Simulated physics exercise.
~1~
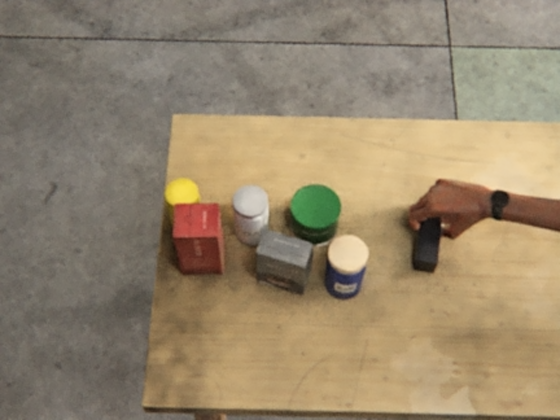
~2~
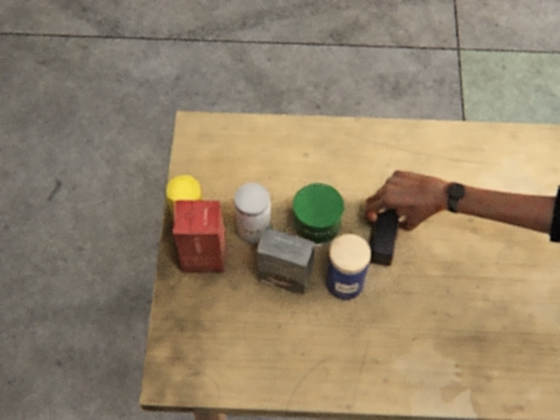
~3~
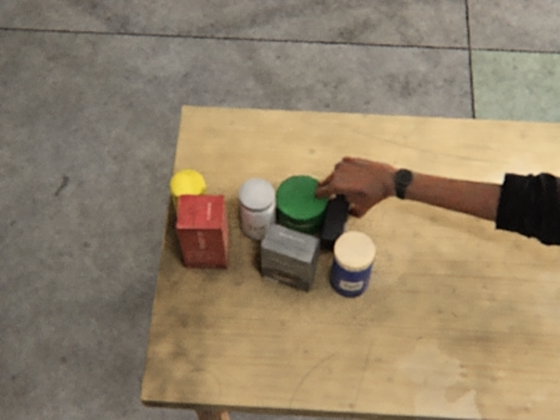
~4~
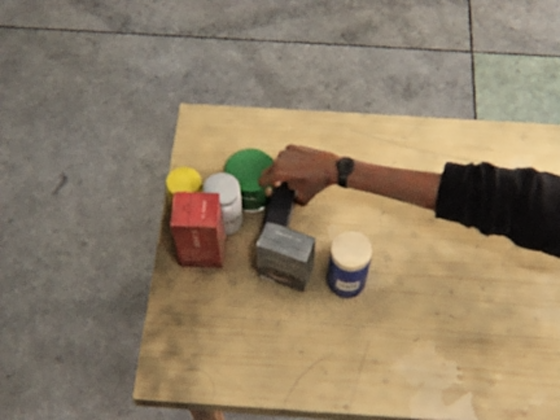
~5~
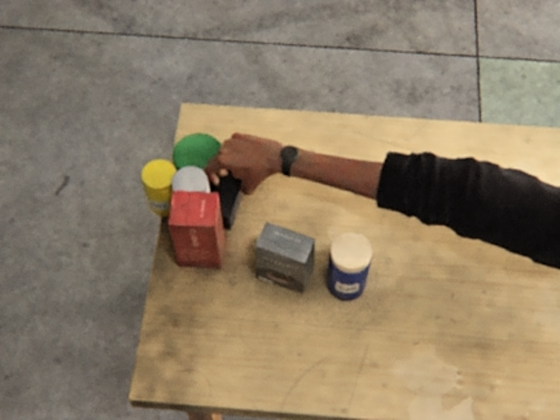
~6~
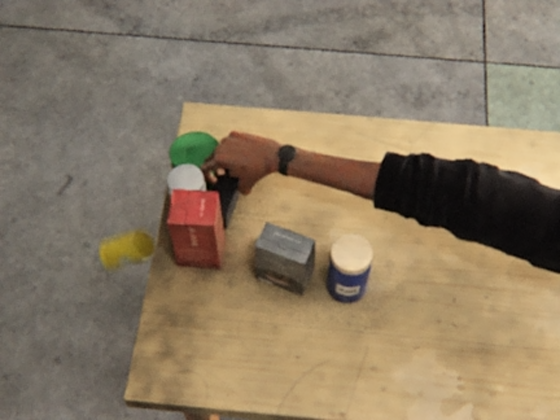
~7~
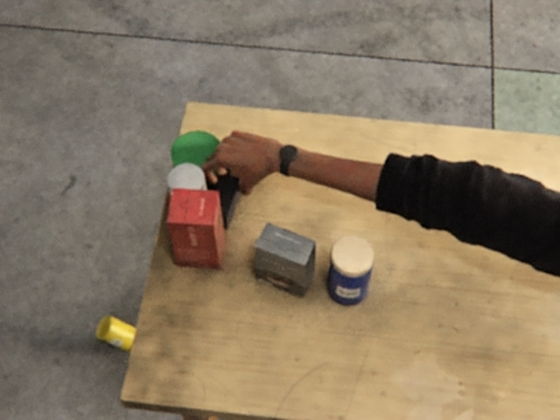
To begin with, a red carton, a yellow jar, a green tub, a white jar, a grey packet and a blue jar stand near the left end of a wooden table. A hand slides a dark block leftward until it reaches the green tub. It pushes the tub and white jar left, behind the grey packet and toward the yellow jar. The yellow jar is shoved to the edge, then tips over and falls to the floor. The hand stops, with the green tub and white jar upright beside the red carton, while the packet and blue jar remain in place.
